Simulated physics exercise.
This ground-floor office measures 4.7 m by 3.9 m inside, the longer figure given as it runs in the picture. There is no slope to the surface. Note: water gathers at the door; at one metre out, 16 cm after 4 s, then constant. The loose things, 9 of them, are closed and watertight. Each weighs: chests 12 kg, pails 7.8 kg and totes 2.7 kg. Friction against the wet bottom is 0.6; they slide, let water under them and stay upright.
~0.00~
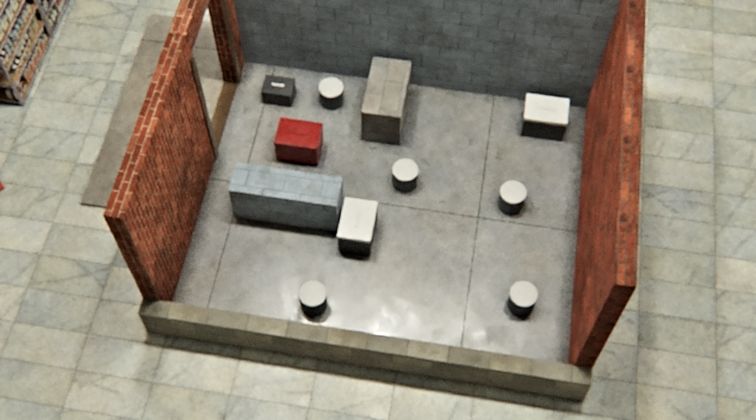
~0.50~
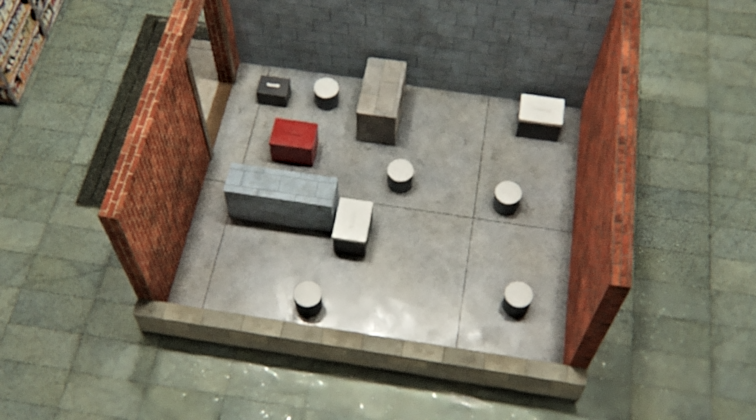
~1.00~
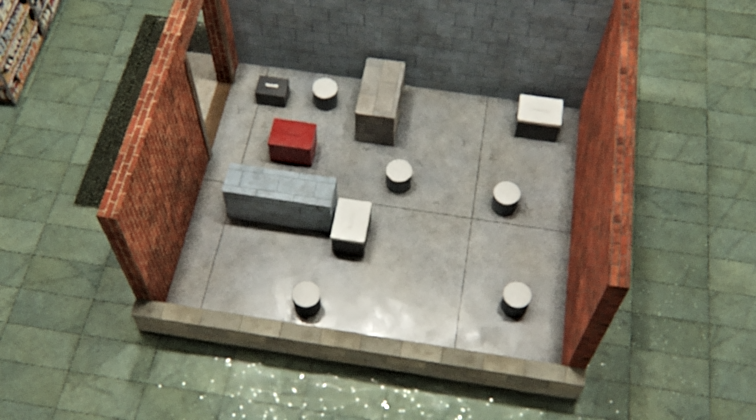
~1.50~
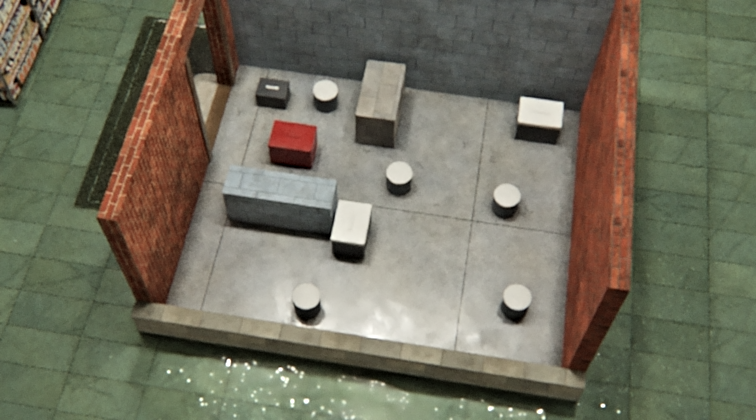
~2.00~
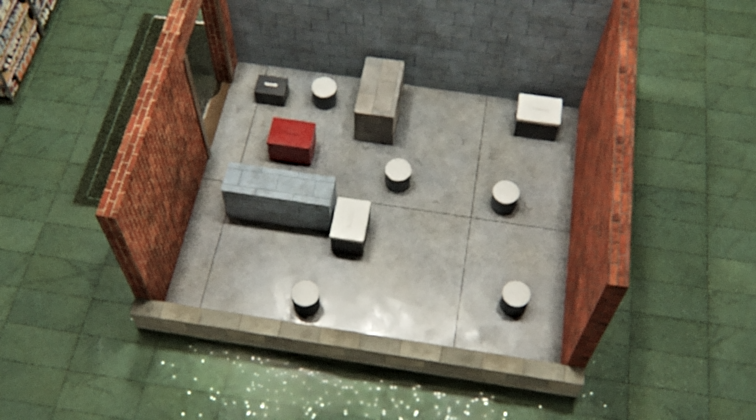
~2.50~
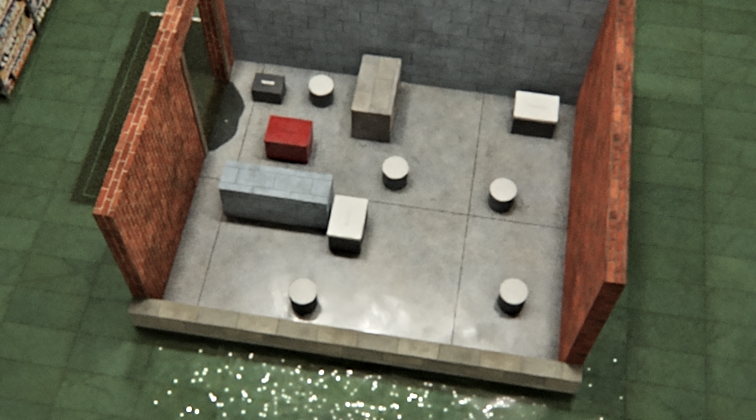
Green water spreads over the tiles outside a brick-walled room, then darkens the floor inside its doorway.
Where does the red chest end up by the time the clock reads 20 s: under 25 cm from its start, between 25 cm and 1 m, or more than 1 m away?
I reckon it goes over a metre.
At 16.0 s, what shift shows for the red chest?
It has shifted about 350 cm.
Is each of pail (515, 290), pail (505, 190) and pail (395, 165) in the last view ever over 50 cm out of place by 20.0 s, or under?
Result, in order: Bigger / not bigger / bigger.
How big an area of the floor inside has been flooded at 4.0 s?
At that time the wet patch spans about 2.0 m2.
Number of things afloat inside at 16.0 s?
Total: 4.
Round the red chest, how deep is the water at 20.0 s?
Around 11 cm.
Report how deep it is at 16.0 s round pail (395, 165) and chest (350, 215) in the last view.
Depth approx. 9 cm / 5 cm.
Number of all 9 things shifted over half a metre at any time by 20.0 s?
That comes to 7.
After 4.0 s the red chest is near (289, 131), 0.0 m from its start, aground; 0 afloat.
After 9.0 s the red chest is near (435, 212), 2.1 m from its start, aground; 1 afloat.
After 16.0 s the red chest is near (546, 222), 3.4 m from its start, afloat; 4 afloat.
After 20.0 s the red chest is near (530, 139), 3.0 m from its start, afloat; 7 afloat.
